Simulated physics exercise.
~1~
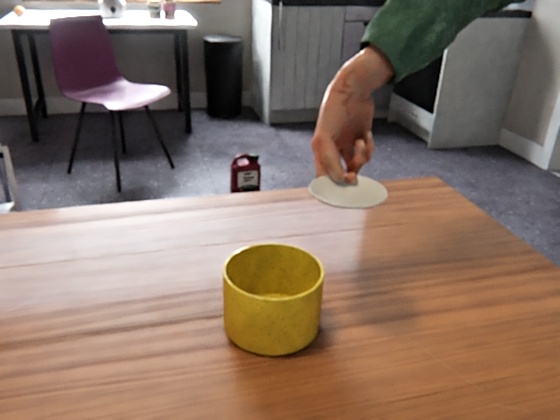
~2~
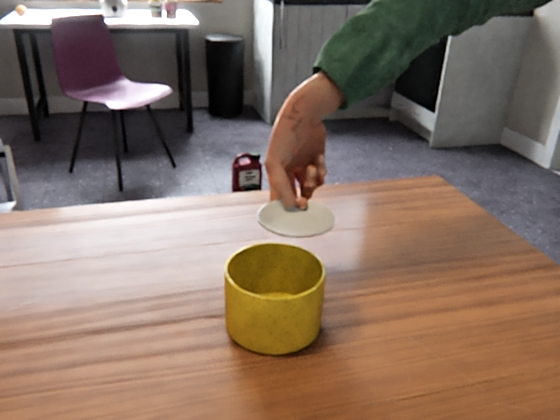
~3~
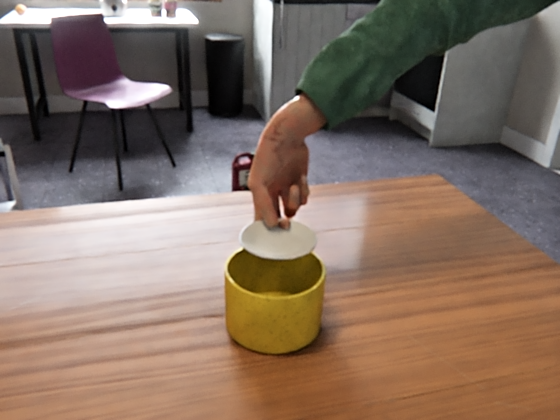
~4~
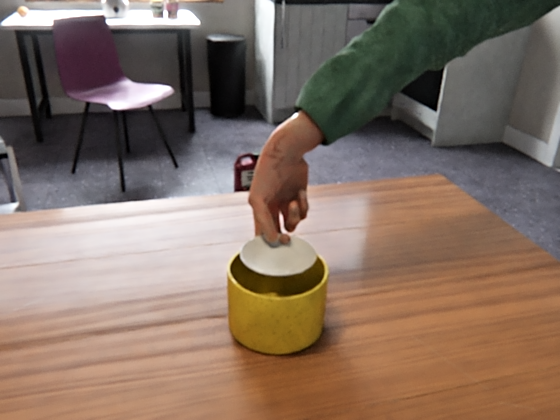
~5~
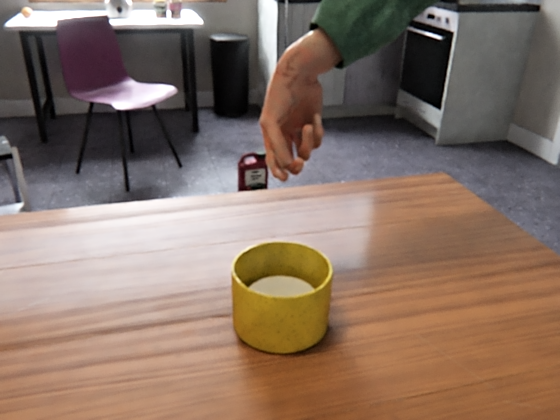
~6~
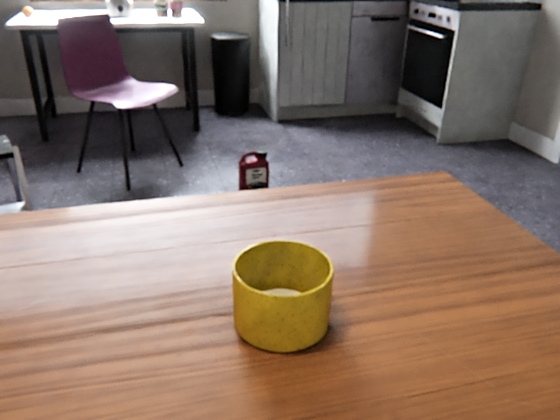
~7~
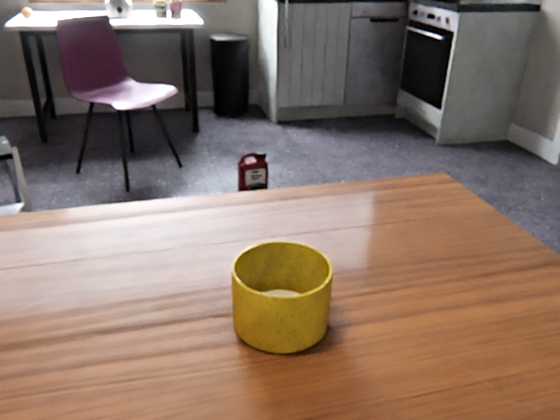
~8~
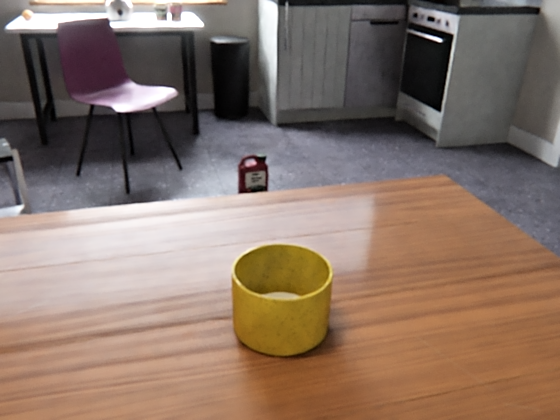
The clip shows a hand in a green sleeve carrying a white saucer leftward over a yellow pot on a wooden table and lowering it to the mouth. The hand lets go and withdraws, and the saucer slips past the rim and ends up resting inside the pot.
